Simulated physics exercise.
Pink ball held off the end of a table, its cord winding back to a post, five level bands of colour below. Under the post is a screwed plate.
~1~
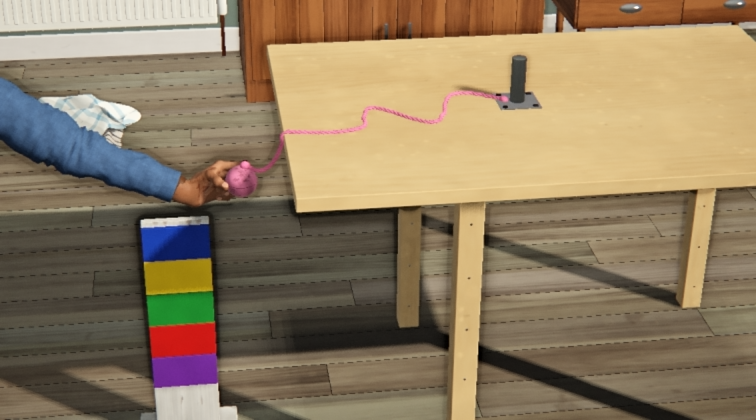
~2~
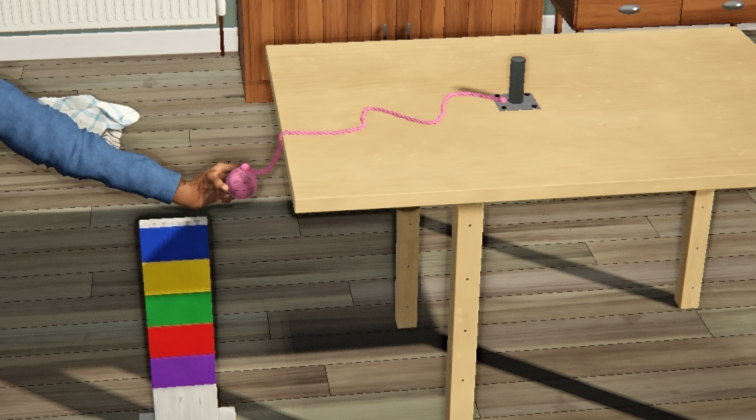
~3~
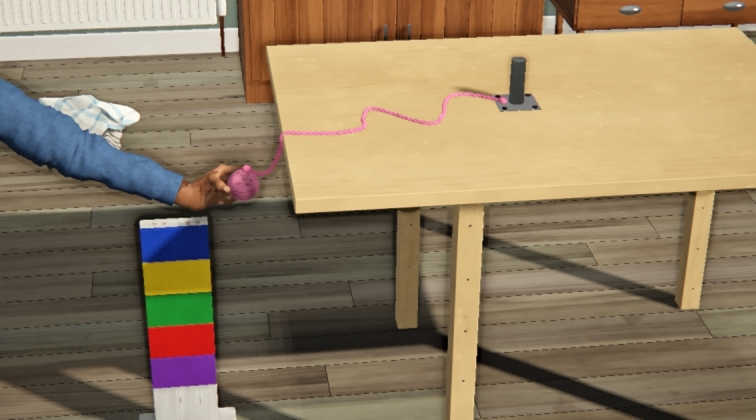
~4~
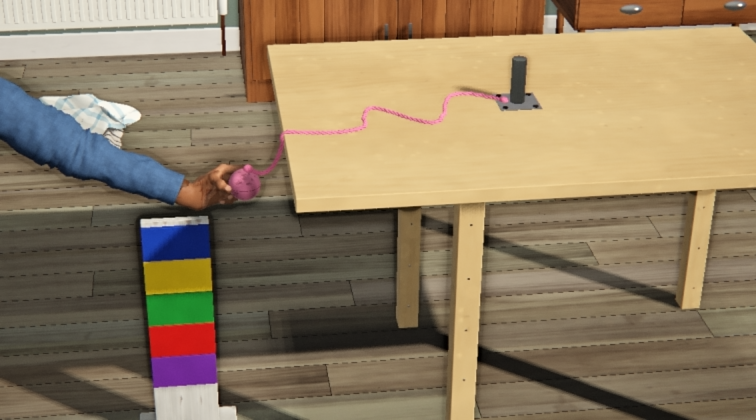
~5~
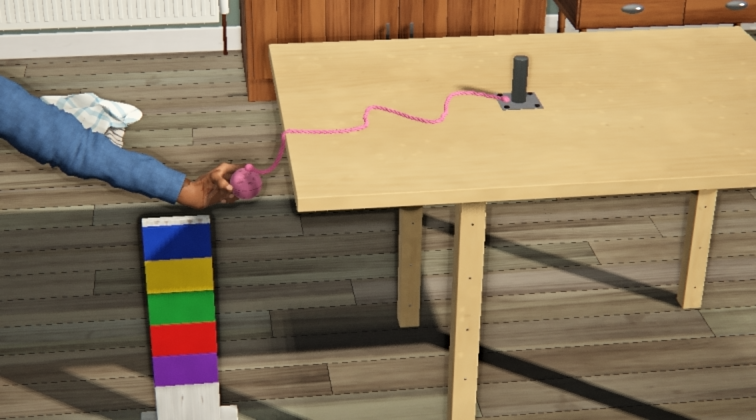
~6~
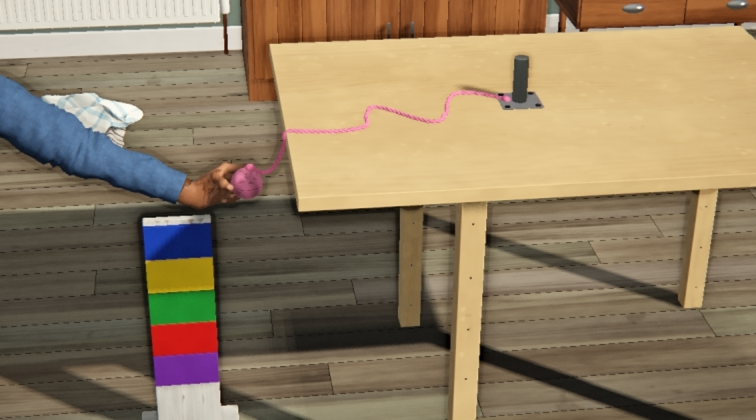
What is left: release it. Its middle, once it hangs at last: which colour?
Colour: Green.
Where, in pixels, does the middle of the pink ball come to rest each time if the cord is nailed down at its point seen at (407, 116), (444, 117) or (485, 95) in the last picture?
First try (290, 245), second try (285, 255), third try (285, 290).
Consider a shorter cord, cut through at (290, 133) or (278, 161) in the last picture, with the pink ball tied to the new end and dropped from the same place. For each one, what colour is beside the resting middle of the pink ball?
Blue; yellow.
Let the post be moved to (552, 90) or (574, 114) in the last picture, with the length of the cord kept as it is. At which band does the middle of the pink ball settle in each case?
Going case by case, it's yellow and then yellow.
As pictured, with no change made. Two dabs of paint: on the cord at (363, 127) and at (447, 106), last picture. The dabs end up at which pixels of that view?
First point (284, 157), second point (420, 111).
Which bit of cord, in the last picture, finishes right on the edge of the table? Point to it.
That spot lies near (366, 116).
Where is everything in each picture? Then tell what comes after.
In the first picture, pink ball (241, 181); blue (176, 244); yellow (179, 278); green (181, 310); red (183, 341); purple (185, 372).
In the second picture, pink ball (241, 183); cord through (475, 95) (443, 112) (392, 113) (363, 127) (293, 133).
In the third picture, pink ball (243, 185).
In the fourth picture, pink ball (245, 185); cord through (476, 95) (445, 112) (393, 113) (364, 126) (295, 133).
In the fifth picture, pink ball (246, 184).
In the sixth picture, pink ball (247, 183); cord through (478, 94) (447, 111) (395, 112) (367, 125) (297, 131).
Soon after, ball near (299, 295); level with green.
Then, ball near (276, 298); level with green.
At rest, ball near (286, 298); level with green. Its middle rests at the green band.
